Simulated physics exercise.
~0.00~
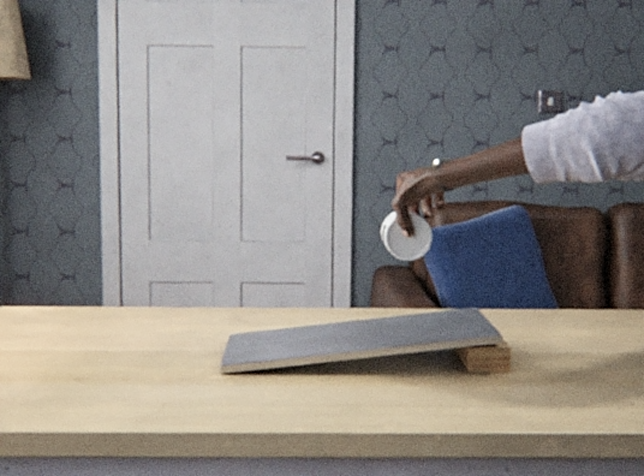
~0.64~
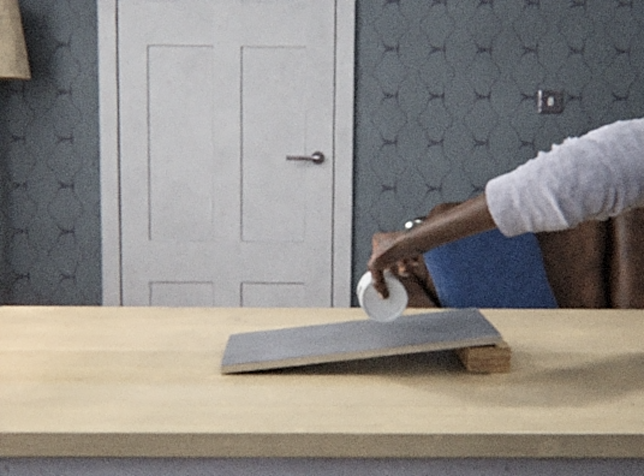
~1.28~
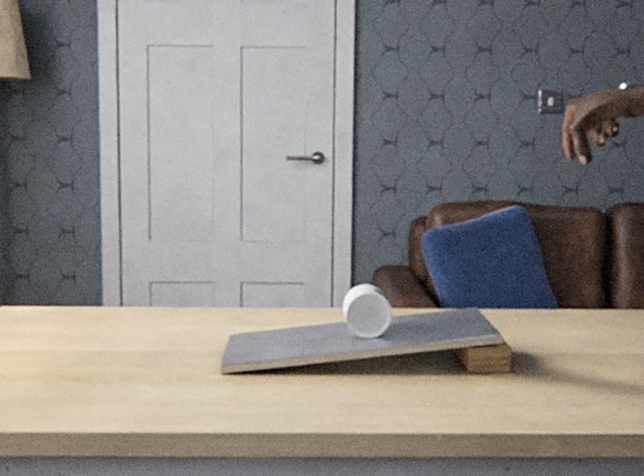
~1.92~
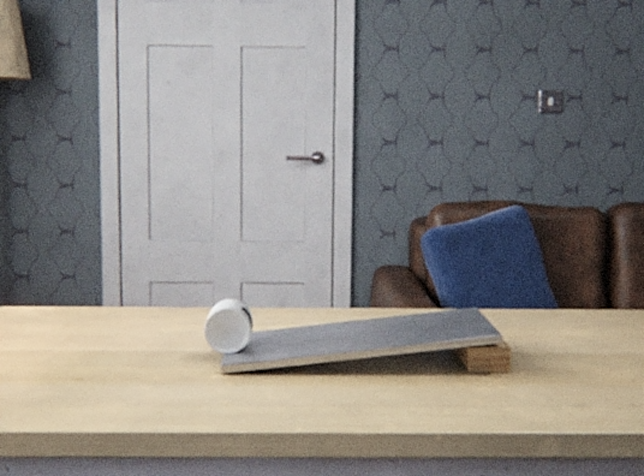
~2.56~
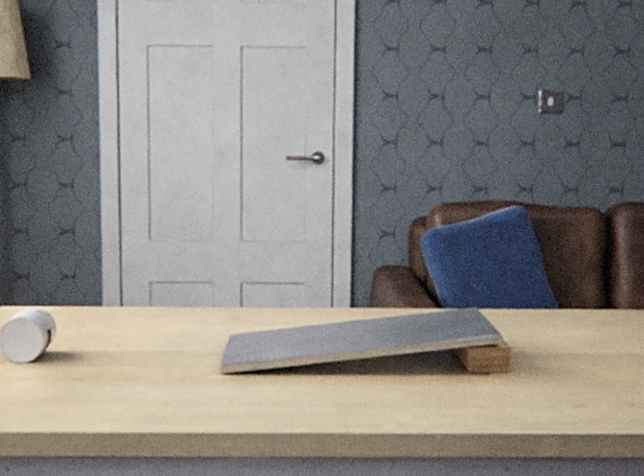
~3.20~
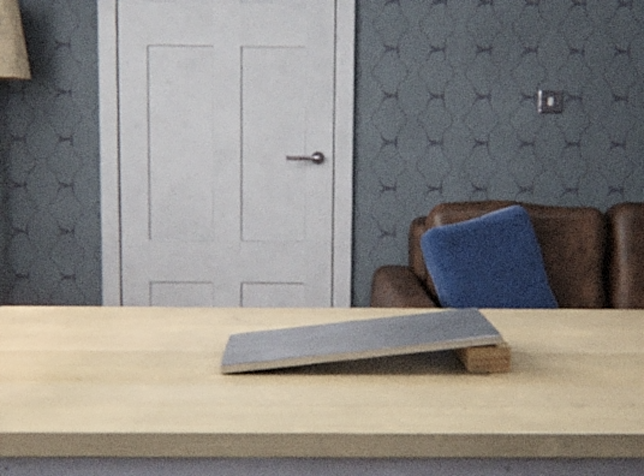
A white jar, released by a hand, rolls left down a tilted board and out of view.
